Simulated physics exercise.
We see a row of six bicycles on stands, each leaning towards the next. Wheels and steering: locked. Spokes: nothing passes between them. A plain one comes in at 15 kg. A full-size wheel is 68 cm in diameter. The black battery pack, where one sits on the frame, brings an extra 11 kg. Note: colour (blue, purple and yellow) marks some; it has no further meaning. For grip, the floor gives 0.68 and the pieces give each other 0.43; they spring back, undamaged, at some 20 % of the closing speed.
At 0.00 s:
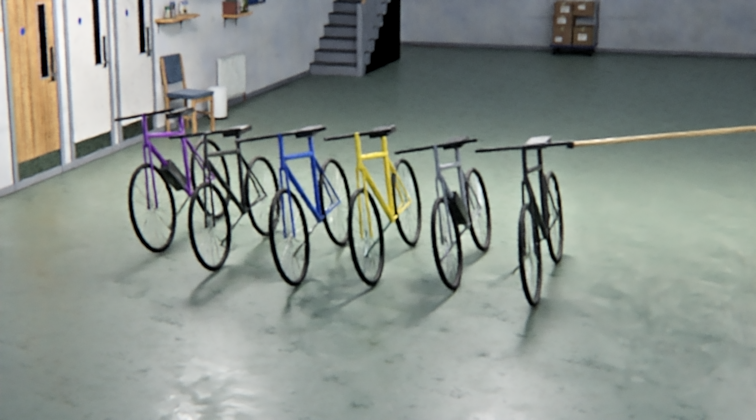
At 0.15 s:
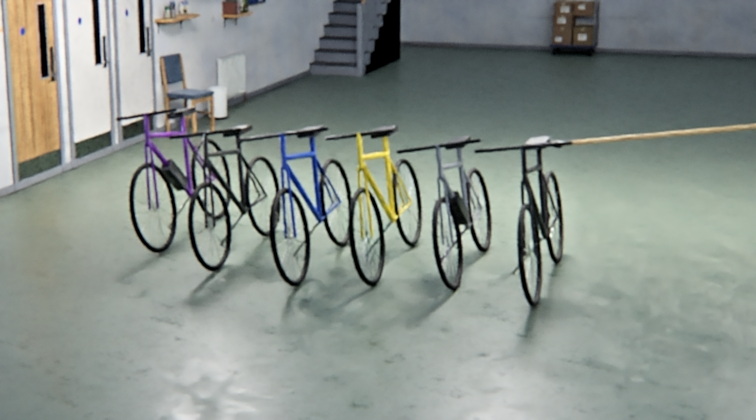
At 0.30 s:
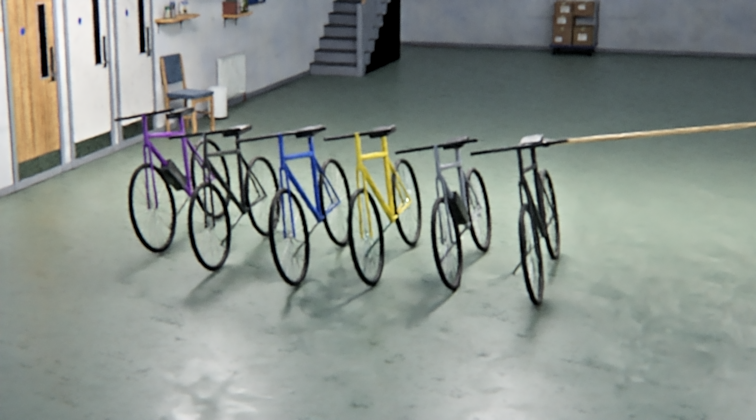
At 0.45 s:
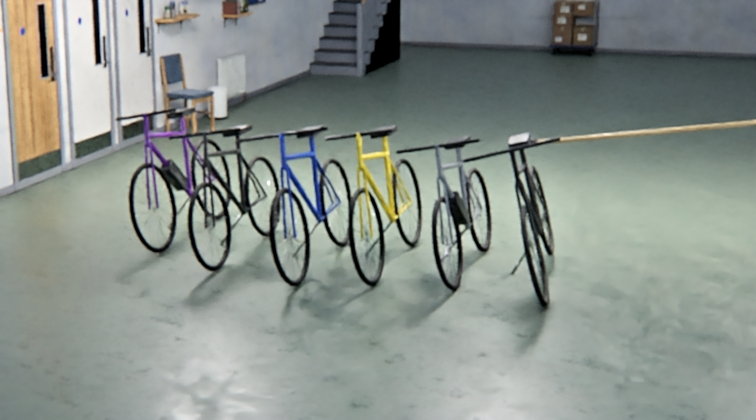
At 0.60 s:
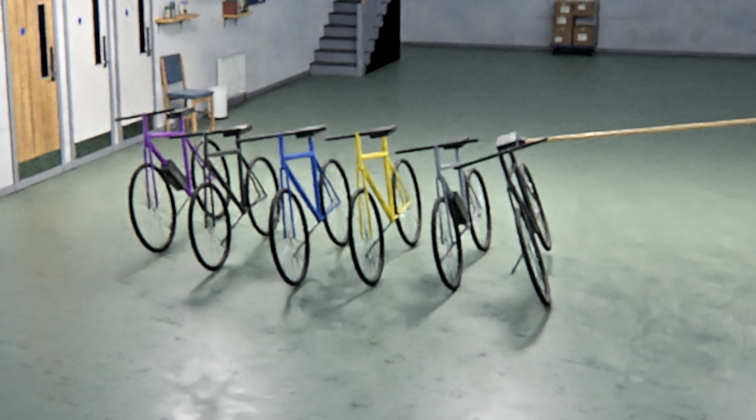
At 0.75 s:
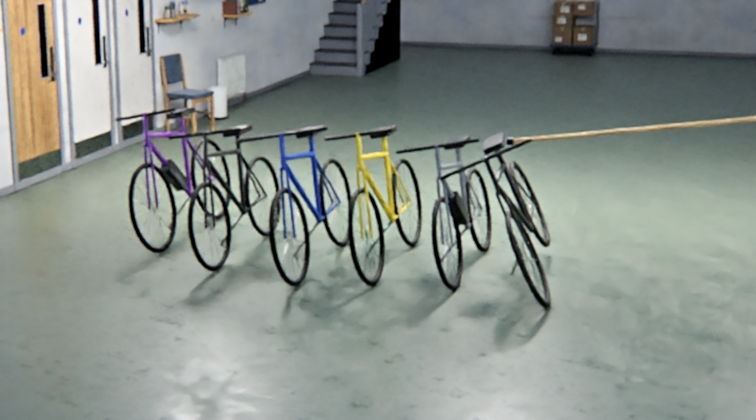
At the start, six upright bicycles stand in a row on a green floor, with a long pole reaching in from the right toward the nearest dark one. The pole then pushes that bicycle leftward, and it leans steadily further toward the gray bicycle beside it, while the other five stay still.
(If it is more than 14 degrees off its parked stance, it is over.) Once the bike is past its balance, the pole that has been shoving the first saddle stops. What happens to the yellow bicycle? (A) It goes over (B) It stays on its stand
It goes over.
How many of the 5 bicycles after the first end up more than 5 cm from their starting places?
The number is 5.
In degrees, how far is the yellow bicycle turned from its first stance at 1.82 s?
I'd put it at roughly 15 degrees away from its starting angle.
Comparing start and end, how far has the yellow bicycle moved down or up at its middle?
Its middle finishes around 20 cm lower.
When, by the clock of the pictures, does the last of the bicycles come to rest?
Roughly 4.5 seconds.
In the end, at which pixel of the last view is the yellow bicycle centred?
End point, last view: About (299, 219).
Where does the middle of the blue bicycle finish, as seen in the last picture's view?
At about (228, 224).
By 1.82 s, 2 of the 5 other bicycles over; yellow bicycle tilted 15°.
By 2.88 s, 4 of the 5 other bicycles over; yellow bicycle tilted 63°; blue bicycle tilted 61°.
When it is over (4.5 s), 5 of the 5 other bicycles over; yellow bicycle tilted 66°; purple bicycle lying flat; blue bicycle tilted 68°. Not one is left standing. In pixels of the last frame, middles, yellow bicycle near (299, 219), purple bicycle near (105, 199).
